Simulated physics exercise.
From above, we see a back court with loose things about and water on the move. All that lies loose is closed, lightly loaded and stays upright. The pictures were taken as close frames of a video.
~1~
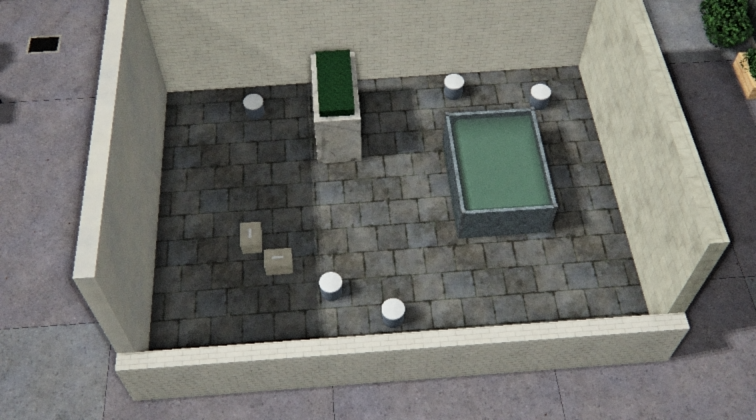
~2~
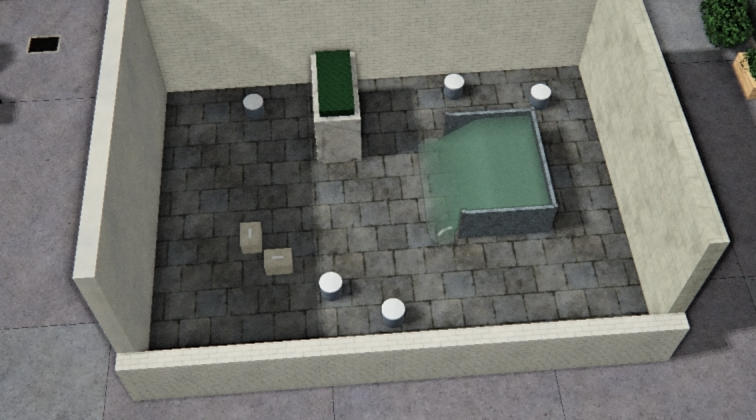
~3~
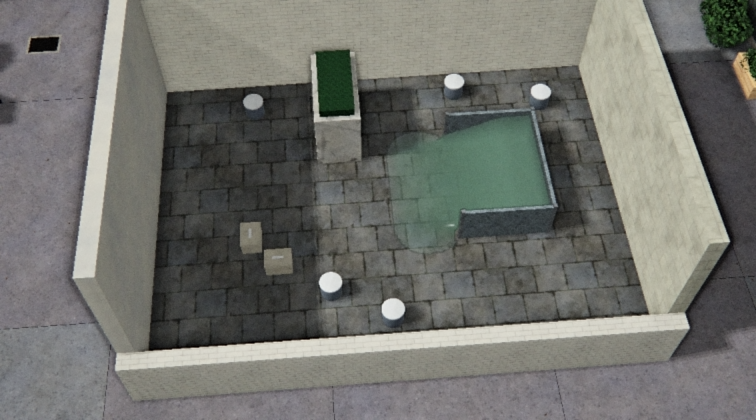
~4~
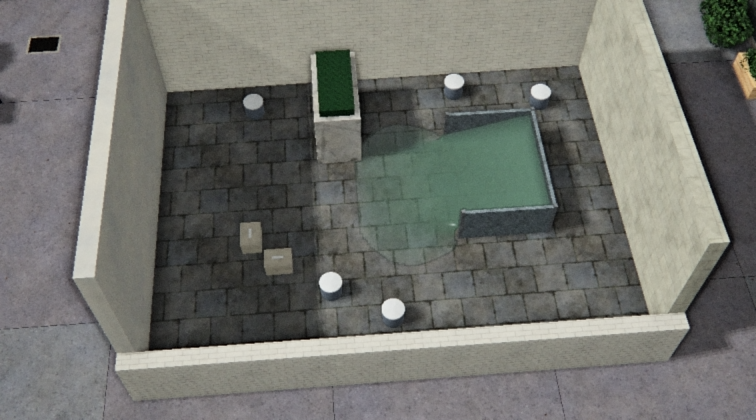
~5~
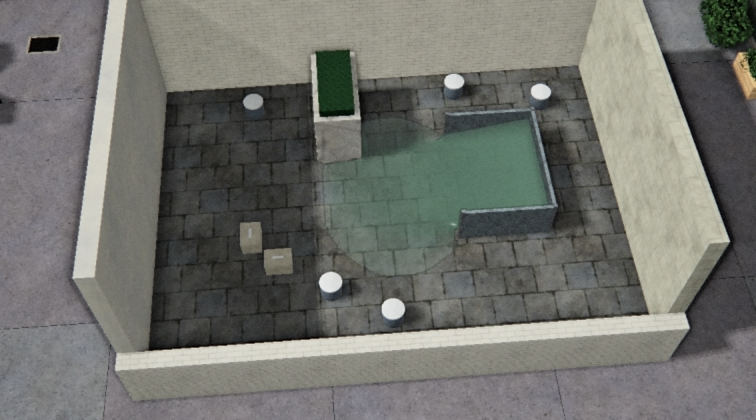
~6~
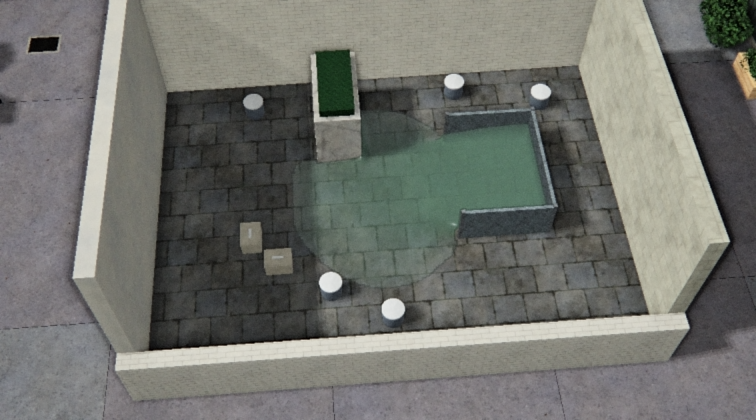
Green water, held at first in a grey-walled tank on the right of a walled, dark-paved court seen from above, pours out where the tank's left side disappears. Around it stand five white-topped cylinders, a pale planter topped with green at the back, and two small beige boxes on the left. The water spreads leftward in a thin, rounded sheet, reaching the planter's base, while the objects and camera stay still.
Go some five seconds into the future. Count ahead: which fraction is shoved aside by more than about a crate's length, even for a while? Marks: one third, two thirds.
It hits two thirds.
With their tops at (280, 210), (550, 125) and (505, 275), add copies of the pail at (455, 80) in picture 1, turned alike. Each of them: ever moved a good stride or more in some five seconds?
Displaced, stays put, stays put.
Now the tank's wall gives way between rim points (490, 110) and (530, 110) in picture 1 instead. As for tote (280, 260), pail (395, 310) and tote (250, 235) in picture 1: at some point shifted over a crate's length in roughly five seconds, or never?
Taking them in order, less than that, less than that, less than that.
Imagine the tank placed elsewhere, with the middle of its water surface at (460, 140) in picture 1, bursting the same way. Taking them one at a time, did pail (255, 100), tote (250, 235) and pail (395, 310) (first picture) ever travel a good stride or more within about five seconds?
Object by object, in turn: Travelled a good distance, travelled a good distance, lingered near its place.
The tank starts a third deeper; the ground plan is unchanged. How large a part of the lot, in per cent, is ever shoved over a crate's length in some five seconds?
Around 90 in a hundred.
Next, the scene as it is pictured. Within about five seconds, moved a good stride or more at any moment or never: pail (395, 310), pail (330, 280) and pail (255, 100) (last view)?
Sequence check gives below that mark, next past that mark, finally past that mark.
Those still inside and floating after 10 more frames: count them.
I get 2.
A moment on, 0 of 7 are well off their spots; 0 afloat.
Next, 3 of 7 are well off their spots; 2 afloat.
Later, 4 of 7 are well off their spots; 3 afloat.
In the end, 5 of 7 are well off their spots, and 5 have been at some point; 2 afloat.
